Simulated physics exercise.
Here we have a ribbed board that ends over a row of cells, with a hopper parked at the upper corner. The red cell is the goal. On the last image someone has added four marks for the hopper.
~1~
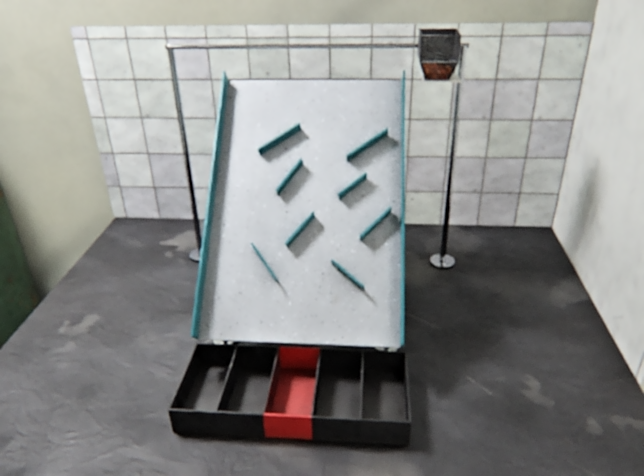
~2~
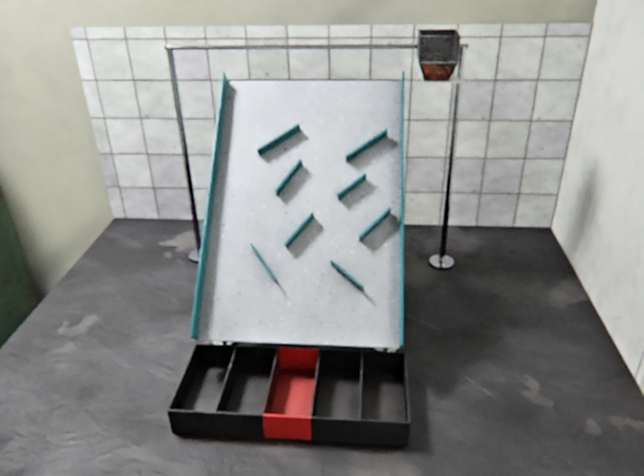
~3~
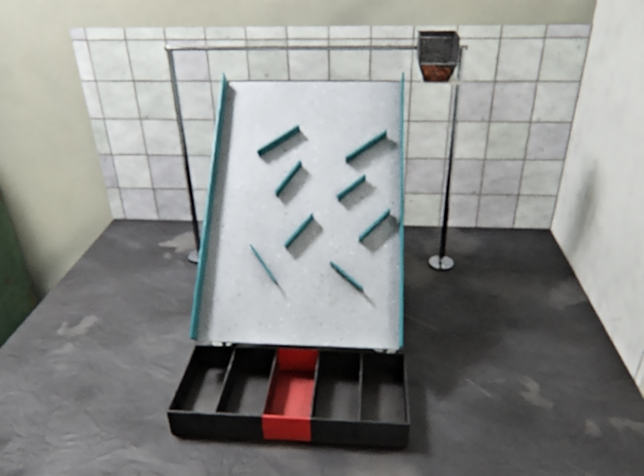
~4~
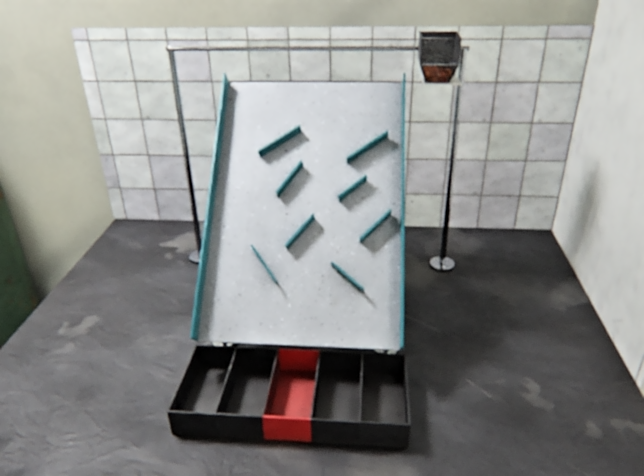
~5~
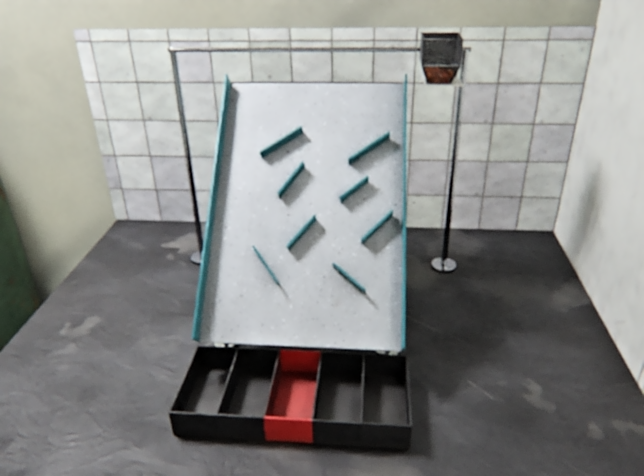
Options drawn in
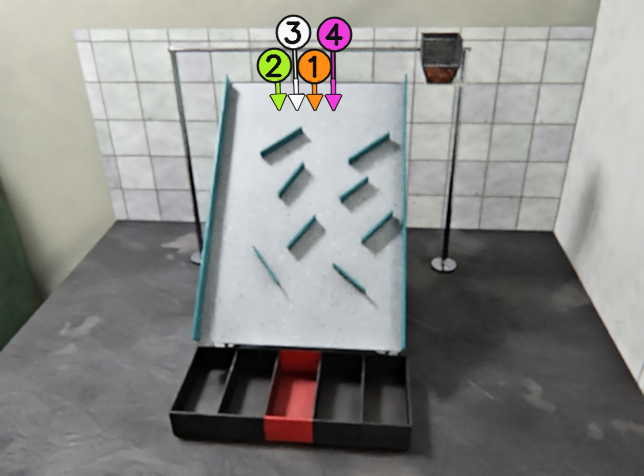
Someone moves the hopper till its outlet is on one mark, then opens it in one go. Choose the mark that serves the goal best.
Take 4.
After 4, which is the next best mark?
Here it is mark 1.
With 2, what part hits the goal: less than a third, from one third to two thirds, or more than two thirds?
Mark 2 gives less than a third.
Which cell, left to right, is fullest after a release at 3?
The first from the left.
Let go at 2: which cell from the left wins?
The first.
On the marked copy, mark 1 meets the board at (314, 104); mark 2 meets the board at (278, 104); mark 3 meets the board at (296, 104); mark 4 meets the board at (333, 104).
With 1, about a third in the red cell, about two thirds in other cells.
With 2, a stray few in the red cell, most in other cells, about a quarter held on the board.
With 3, a small part in the red cell, most in other cells, a small part held on the board.
With 4, about two thirds in the red cell, about a third in other cells.
